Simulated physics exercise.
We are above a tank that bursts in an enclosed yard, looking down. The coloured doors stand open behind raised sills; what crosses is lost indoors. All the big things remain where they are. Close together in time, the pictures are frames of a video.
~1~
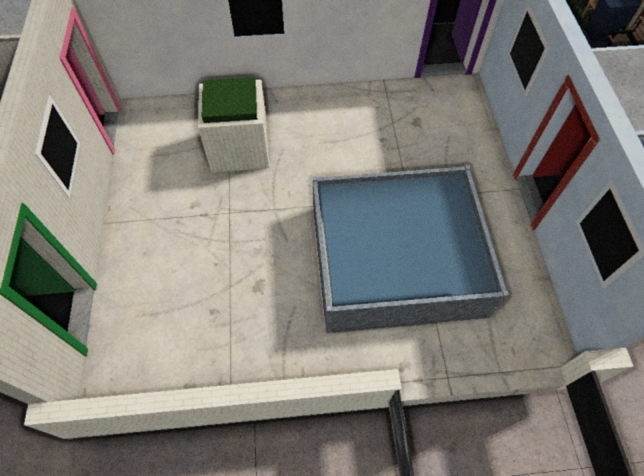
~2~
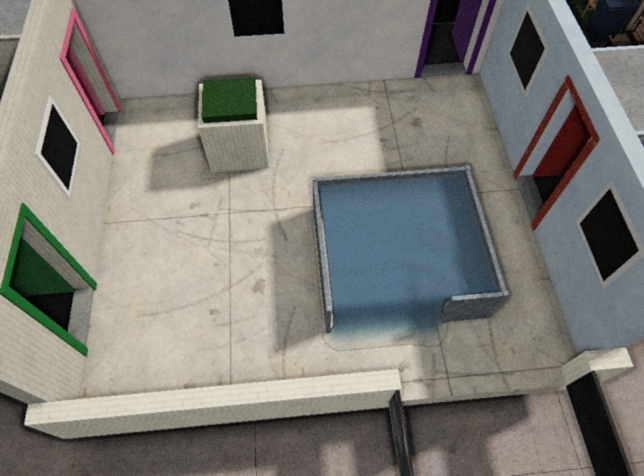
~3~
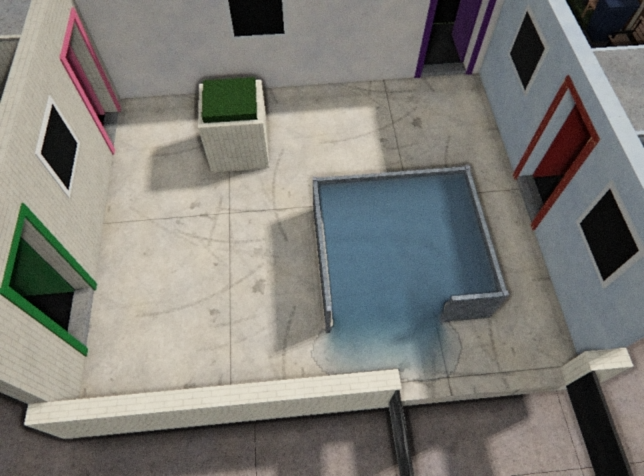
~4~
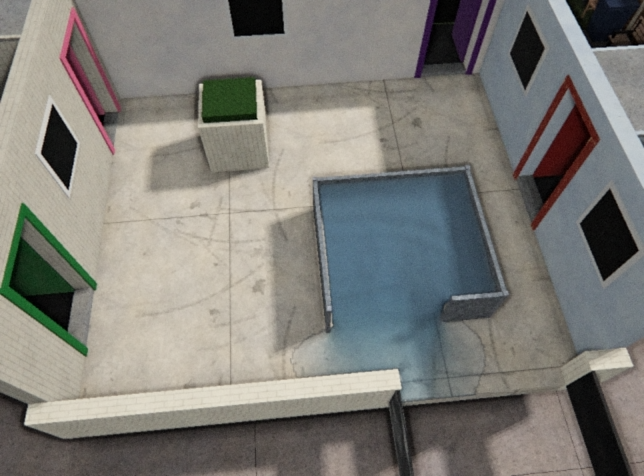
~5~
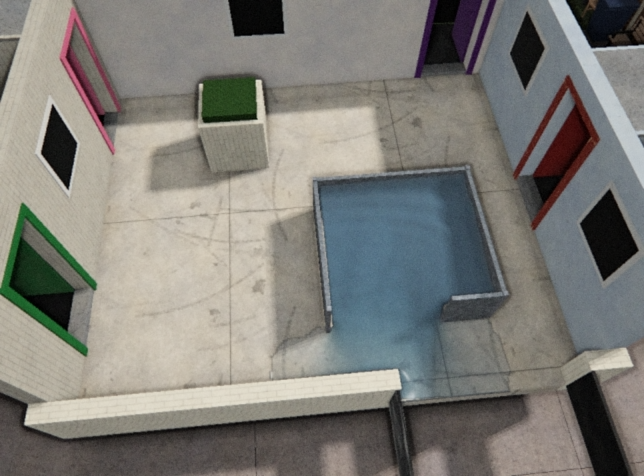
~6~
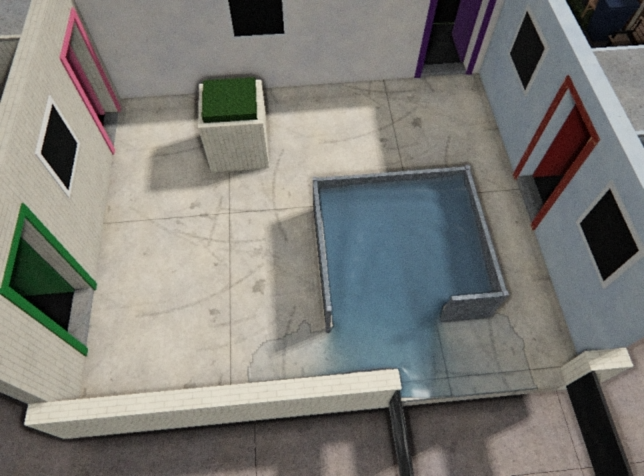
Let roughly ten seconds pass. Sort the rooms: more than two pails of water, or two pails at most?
Pink door - more than two pails; red door - two pails at most; green door - more than two pails; purple door - two pails at most.
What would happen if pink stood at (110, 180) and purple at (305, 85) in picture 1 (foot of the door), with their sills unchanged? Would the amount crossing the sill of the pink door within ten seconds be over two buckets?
Observation - pink door ends up higher.
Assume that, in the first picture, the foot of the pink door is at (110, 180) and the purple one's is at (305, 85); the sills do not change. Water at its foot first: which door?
I say the green door.
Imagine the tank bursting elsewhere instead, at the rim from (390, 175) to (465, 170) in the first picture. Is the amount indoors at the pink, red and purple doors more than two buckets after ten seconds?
First pink ends above the line, second red ends below the line, third purple ends above the line.
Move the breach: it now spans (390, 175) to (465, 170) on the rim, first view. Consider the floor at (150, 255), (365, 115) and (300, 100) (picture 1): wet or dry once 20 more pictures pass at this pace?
In turn: Untouched, then inundated, then inundated.
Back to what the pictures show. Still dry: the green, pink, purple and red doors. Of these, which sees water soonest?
That would be the one in green.
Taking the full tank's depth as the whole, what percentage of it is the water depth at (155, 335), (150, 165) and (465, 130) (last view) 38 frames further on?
Respectively 12, 6 and 0 per cent.
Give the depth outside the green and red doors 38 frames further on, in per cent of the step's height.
Approx. 100 % followed by 0 %.
A moment on, water covers 15 % of the floor; the pink door not reached, the red door not reached, the green door not reached, the purple door not reached.
Next, water covers 25 % of the floor; the pink door not reached, the red door not reached, the green door under two buckets in, the purple door not reached.
Then, water covers 35 % of the floor; the pink door wet at the sill, nothing in, the red door not reached, the green door over two buckets in, the purple door not reached.
Later, water covers 55 % of the floor; the pink door under two buckets in, the red door not reached, the green door far over two buckets in, the purple door not reached.
In the end, water covers 85 % of the floor; the pink door far over two buckets in, the red door not reached, the green door far over two buckets in, the purple door wet at the sill, nothing in.
